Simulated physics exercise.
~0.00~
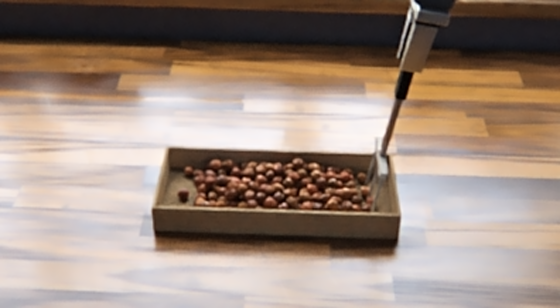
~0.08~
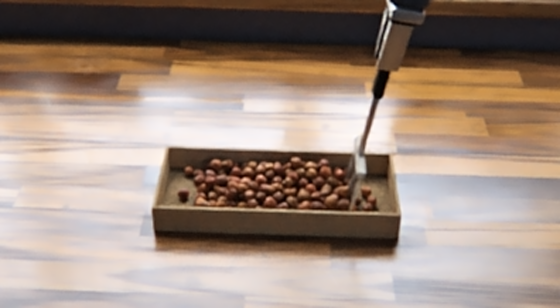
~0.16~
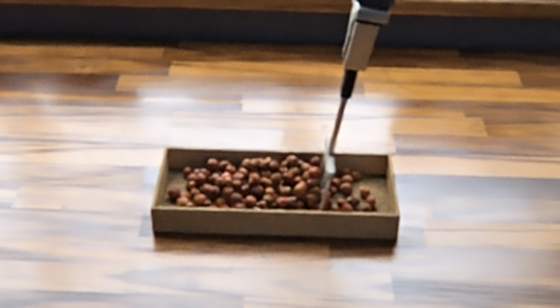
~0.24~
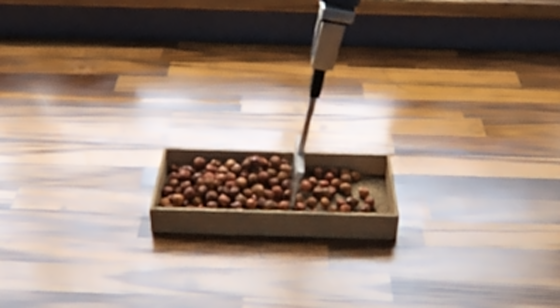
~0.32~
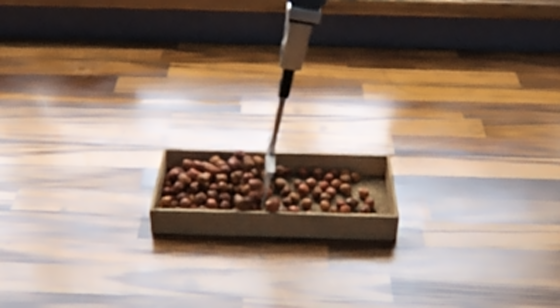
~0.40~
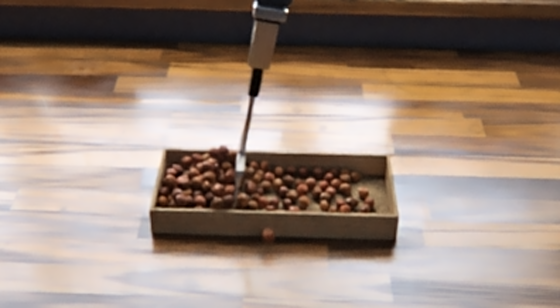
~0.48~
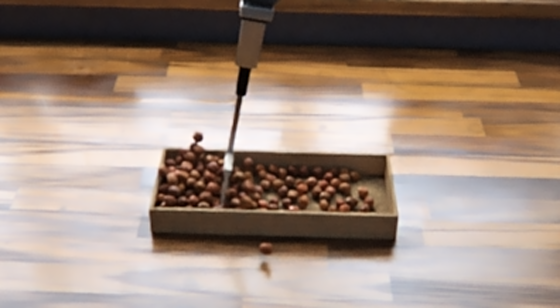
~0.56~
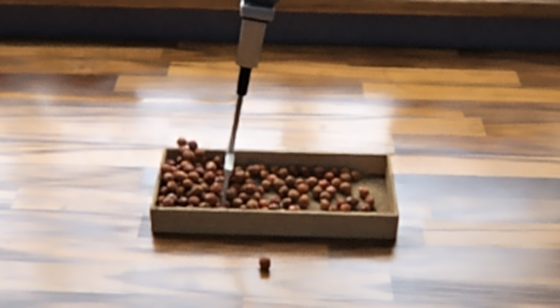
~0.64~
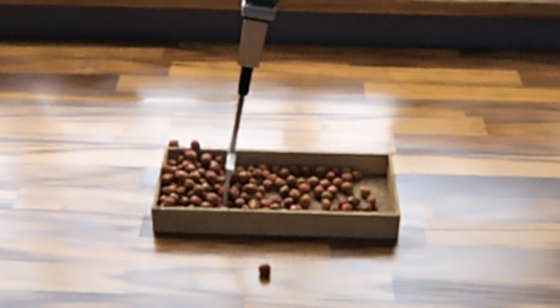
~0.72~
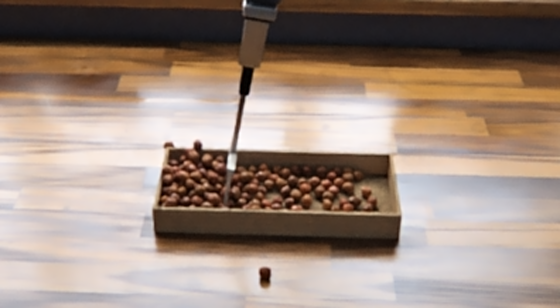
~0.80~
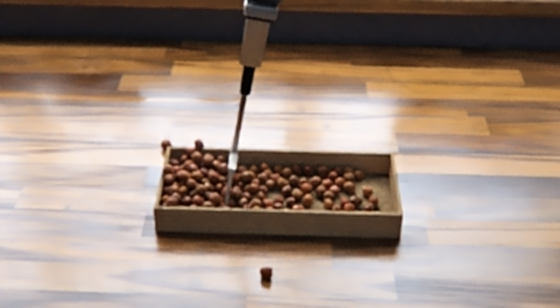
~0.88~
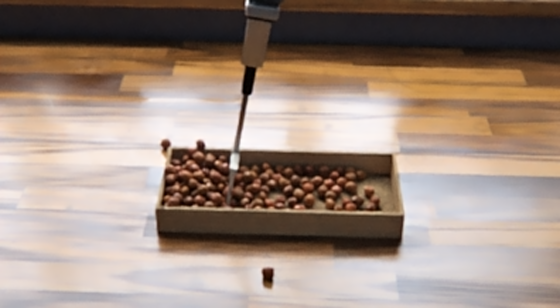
We see a robot arm drag a rake leftward through a shallow tray of hazelnuts on a wooden surface, heaping them toward the left end. One nut drops over the near side and rests in front, another lies at the far left corner, and the rake stops still in the tray.
